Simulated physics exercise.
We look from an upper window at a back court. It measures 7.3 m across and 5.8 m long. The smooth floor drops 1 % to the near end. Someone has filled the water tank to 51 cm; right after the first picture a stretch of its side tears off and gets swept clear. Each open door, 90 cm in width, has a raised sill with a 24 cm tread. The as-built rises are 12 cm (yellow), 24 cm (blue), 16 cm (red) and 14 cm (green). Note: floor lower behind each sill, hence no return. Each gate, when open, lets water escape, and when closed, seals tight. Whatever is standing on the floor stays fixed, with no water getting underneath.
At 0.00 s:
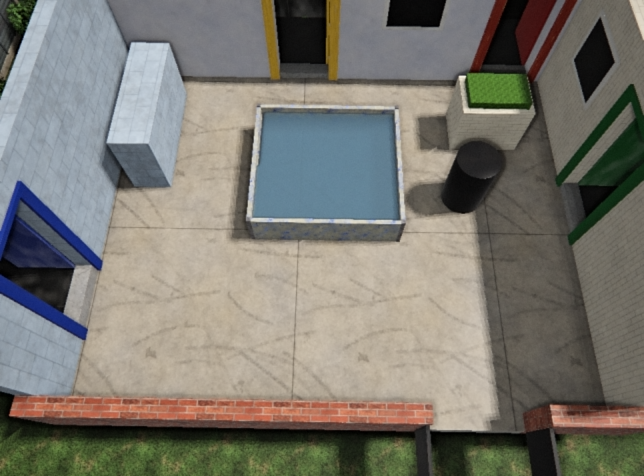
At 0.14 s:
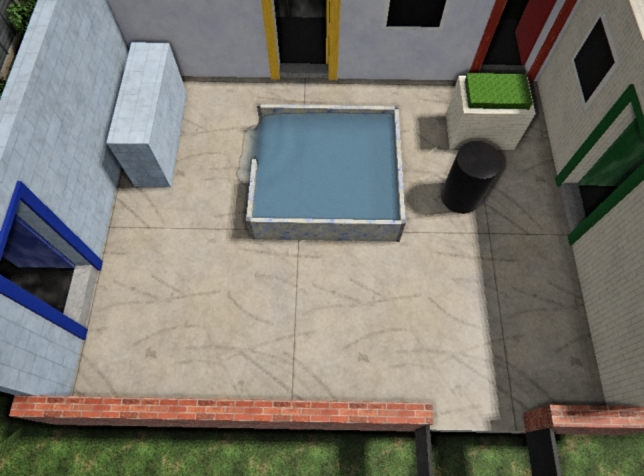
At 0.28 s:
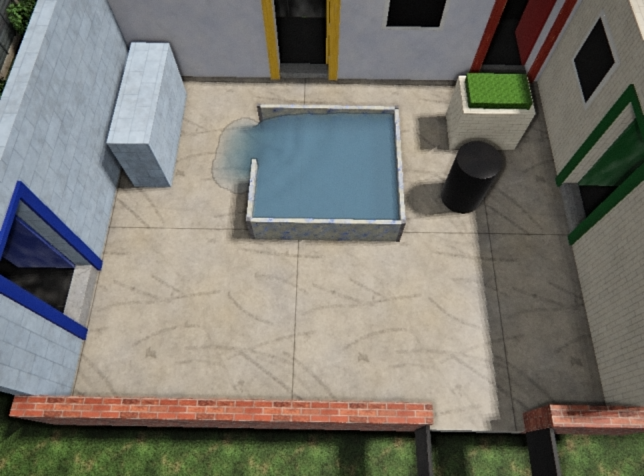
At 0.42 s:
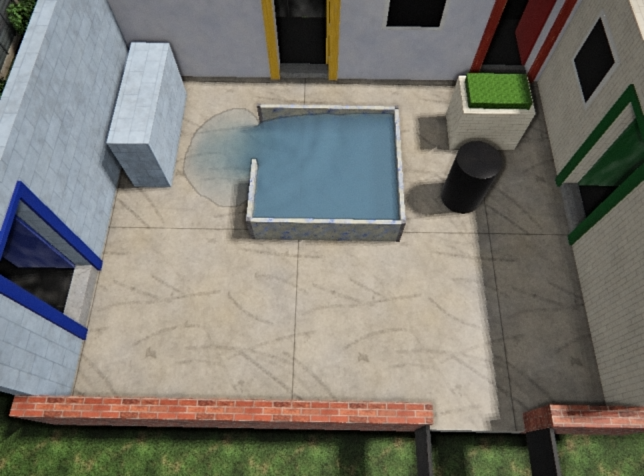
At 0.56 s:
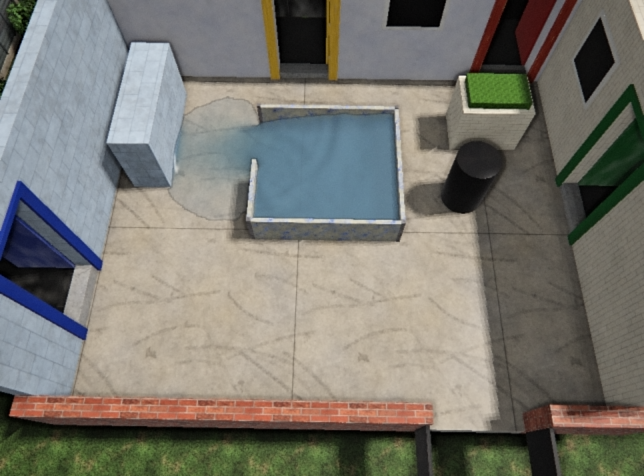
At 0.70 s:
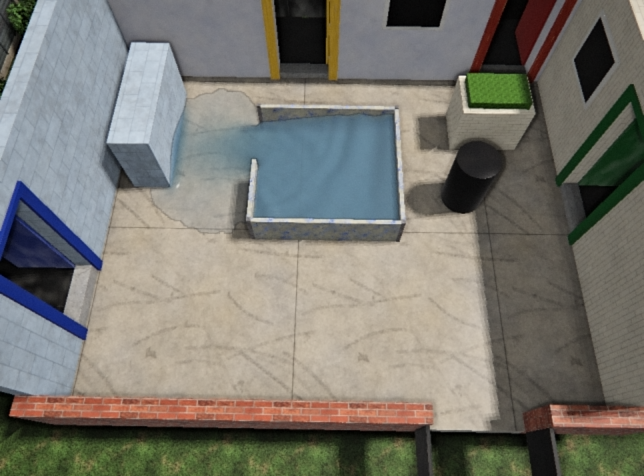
Water pours through a gap in the tank's left side and spreads across the pale floor.
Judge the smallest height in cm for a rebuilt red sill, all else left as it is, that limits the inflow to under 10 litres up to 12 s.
Roughly 6.5 cm at the least.
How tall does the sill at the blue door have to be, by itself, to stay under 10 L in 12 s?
Blue door - some 7.0 centimetres.
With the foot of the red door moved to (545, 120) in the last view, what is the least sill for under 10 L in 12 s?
Something near 8.0 cm.
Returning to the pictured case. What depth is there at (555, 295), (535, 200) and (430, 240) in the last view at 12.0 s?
Roughly 9, 2 and 4 cm, in turn.
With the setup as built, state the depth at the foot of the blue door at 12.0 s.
The depth there is around 7.0 cm.
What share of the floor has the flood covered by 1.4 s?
Around 15 per cent of the free floor.
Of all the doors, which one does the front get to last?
That would be the green door.
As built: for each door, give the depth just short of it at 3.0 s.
Depth (cm): Yellow 5 / blue 8 / red 0 / green 0.
After 1.4 s water covers 15 % of the floor, deepest (34 cm) near (179, 150); it has not reached the red door.
After 3.0 s water covers 40 % of the floor, deepest (28 cm) near (142, 77); it has not reached the red door.
After 12.0 s water covers 95 % of the floor, deepest (12 cm) near (535, 412); 7 cm at the red door, 0 litres in over its 16 cm sill.
At the red door as built, the water arrived by 4.4 s and peaked near 9 cm at 9.2 s.
Run again over the same 12 s with other heights there, 15 litres in over 6 cm, 3 litres over 8 cm. The limit of 10 litres is kept from about 6.5 cm up.
